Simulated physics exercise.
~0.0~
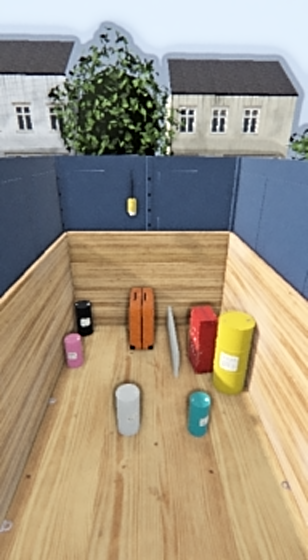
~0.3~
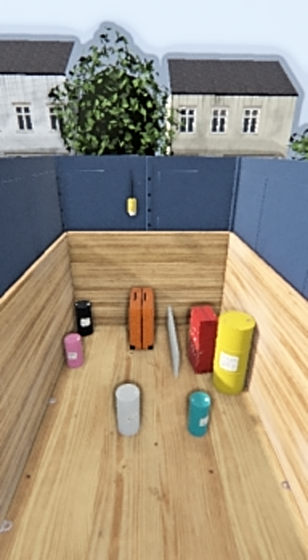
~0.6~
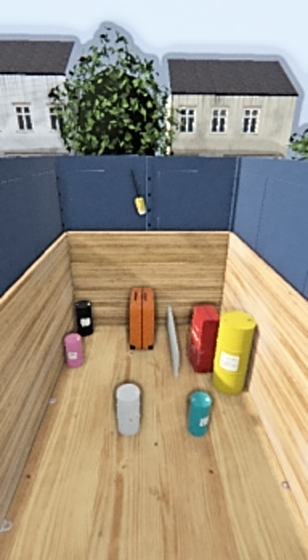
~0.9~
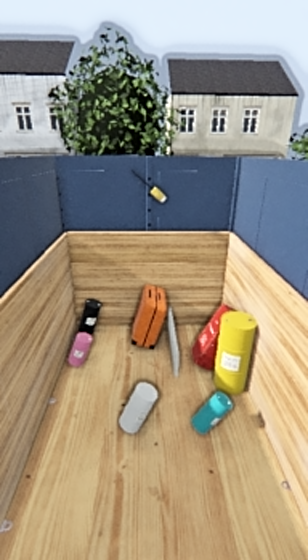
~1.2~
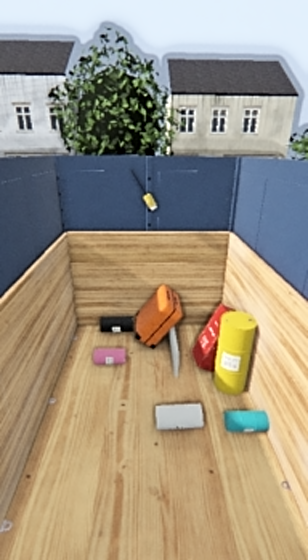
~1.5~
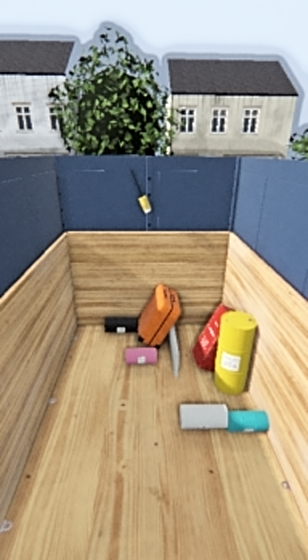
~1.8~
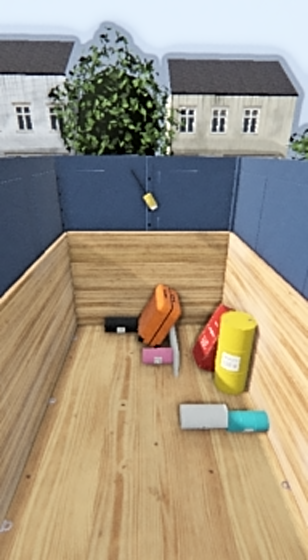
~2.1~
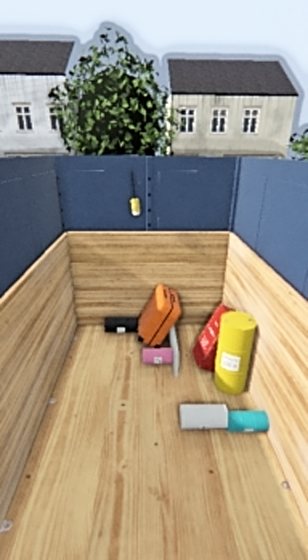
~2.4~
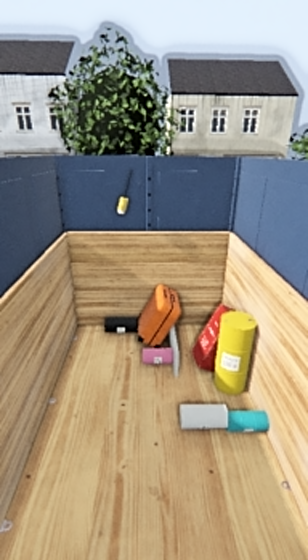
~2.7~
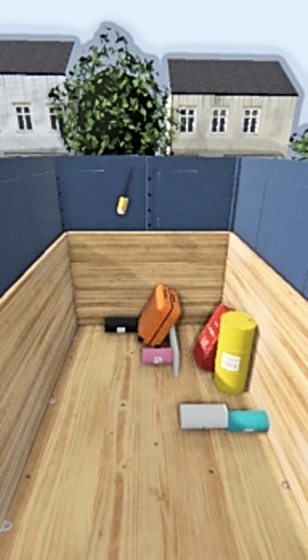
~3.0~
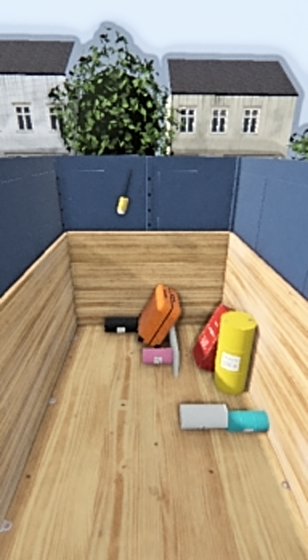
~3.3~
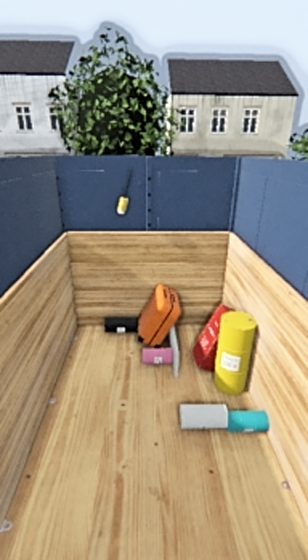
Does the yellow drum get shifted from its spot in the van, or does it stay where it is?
The yellow drum stays where it is, still standing upright at the right side of the van.
